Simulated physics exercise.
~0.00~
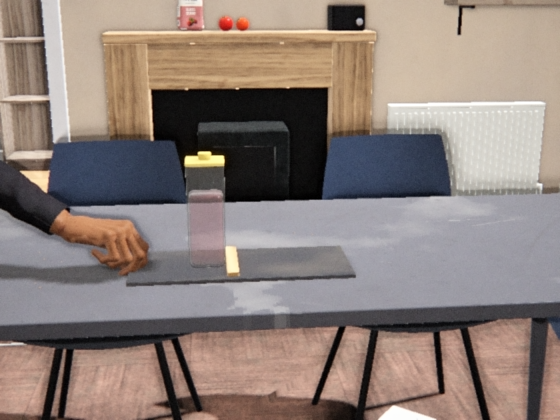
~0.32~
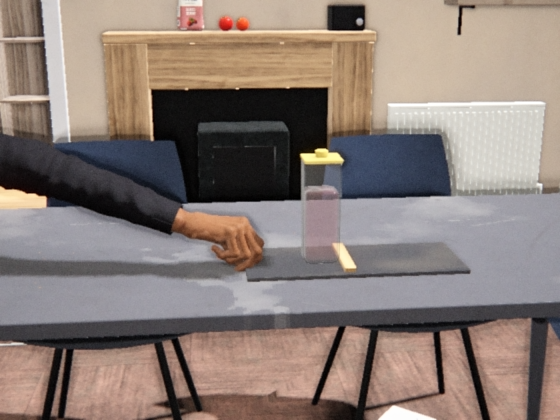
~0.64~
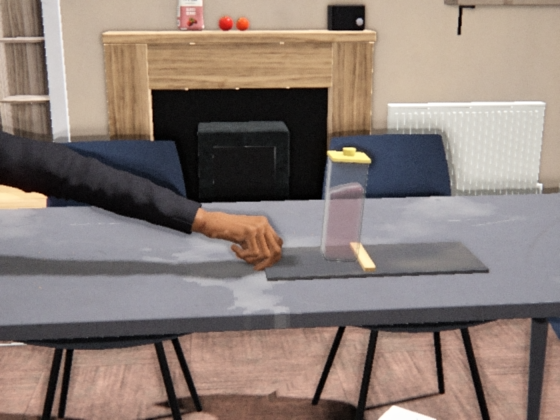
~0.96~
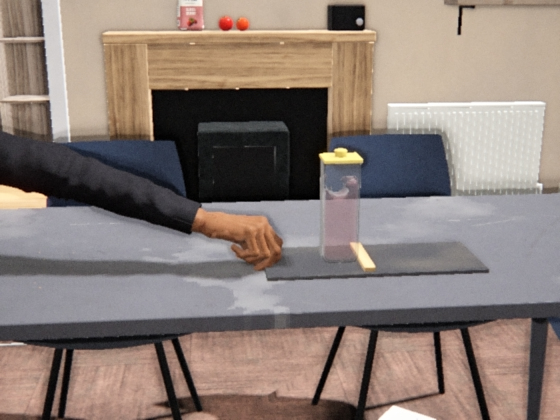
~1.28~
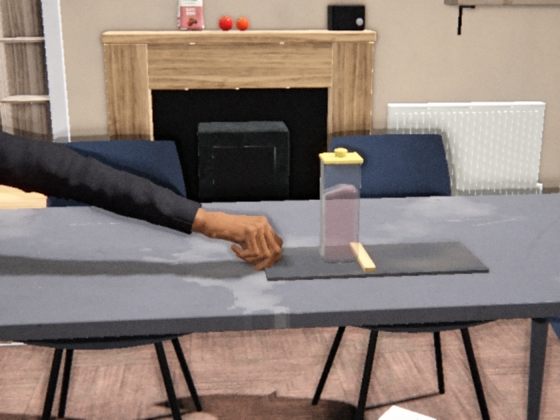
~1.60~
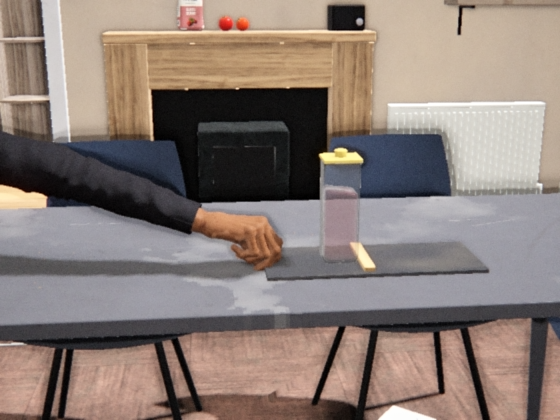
A dark flat board carrying a clear, closed canister with a yellow cap and pinkish liquid slides rightward along a grey table, with a hand at its left end. The fixed view looks across the table toward two blue chairs, a wooden fireplace and a white radiator at right. A dark-sleeved arm reaches in from the left as the board glides, the canister standing against a pale yellow strip. The board stops, and the canister tips slightly to the right while its liquid sloshes. It settles back upright, the liquid calms, and the hand stays beside the still board.
